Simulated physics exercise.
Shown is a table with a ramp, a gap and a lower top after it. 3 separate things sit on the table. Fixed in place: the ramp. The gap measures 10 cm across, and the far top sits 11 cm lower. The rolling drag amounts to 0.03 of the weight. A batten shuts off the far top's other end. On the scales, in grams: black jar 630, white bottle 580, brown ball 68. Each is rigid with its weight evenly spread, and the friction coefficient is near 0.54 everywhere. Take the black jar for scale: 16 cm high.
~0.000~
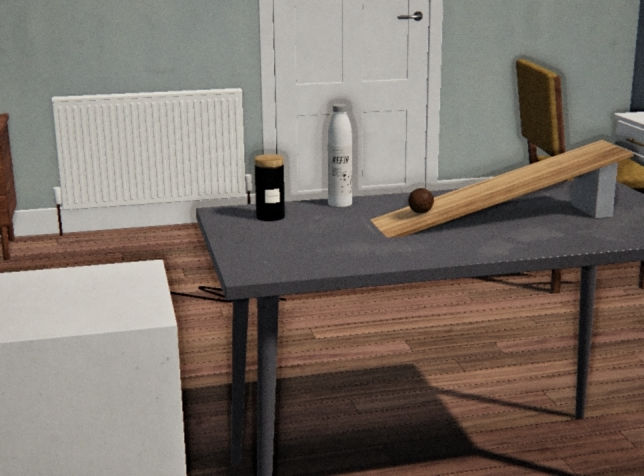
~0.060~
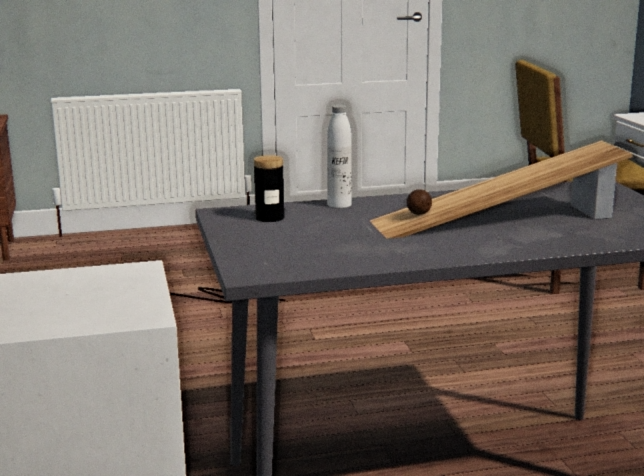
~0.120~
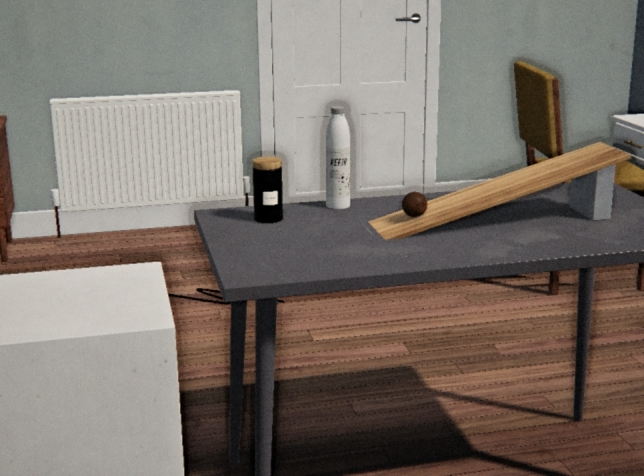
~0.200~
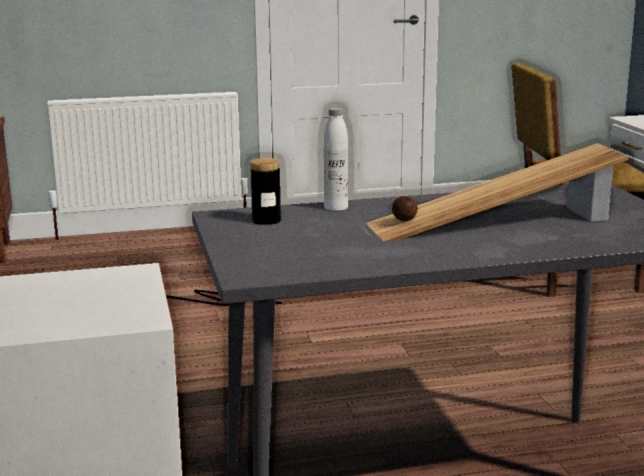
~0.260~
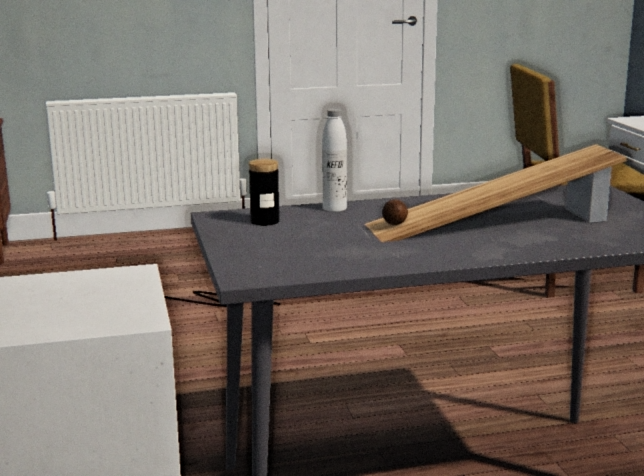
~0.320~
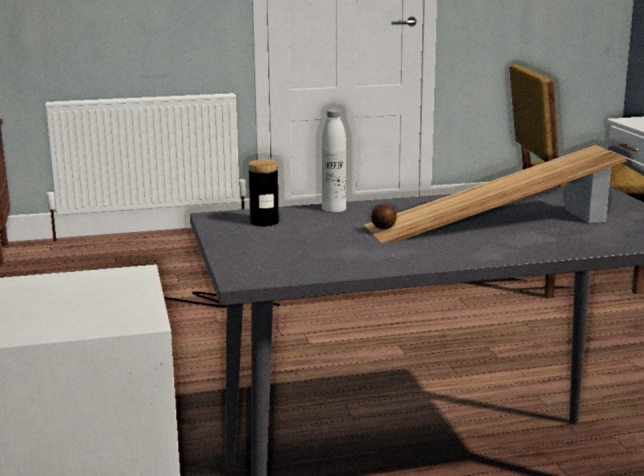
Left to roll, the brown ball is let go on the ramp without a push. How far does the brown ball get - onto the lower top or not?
Not onto it; it falls into the gap.
After 0.92 s, 12 cm of run left; brown ball near (254, 231).
After 1.42 s, 5 cm past the table's edge; brown ball near (185, 303).
In the end (1.9 s), down in the gap; the bystanders under 8 cm from the start.
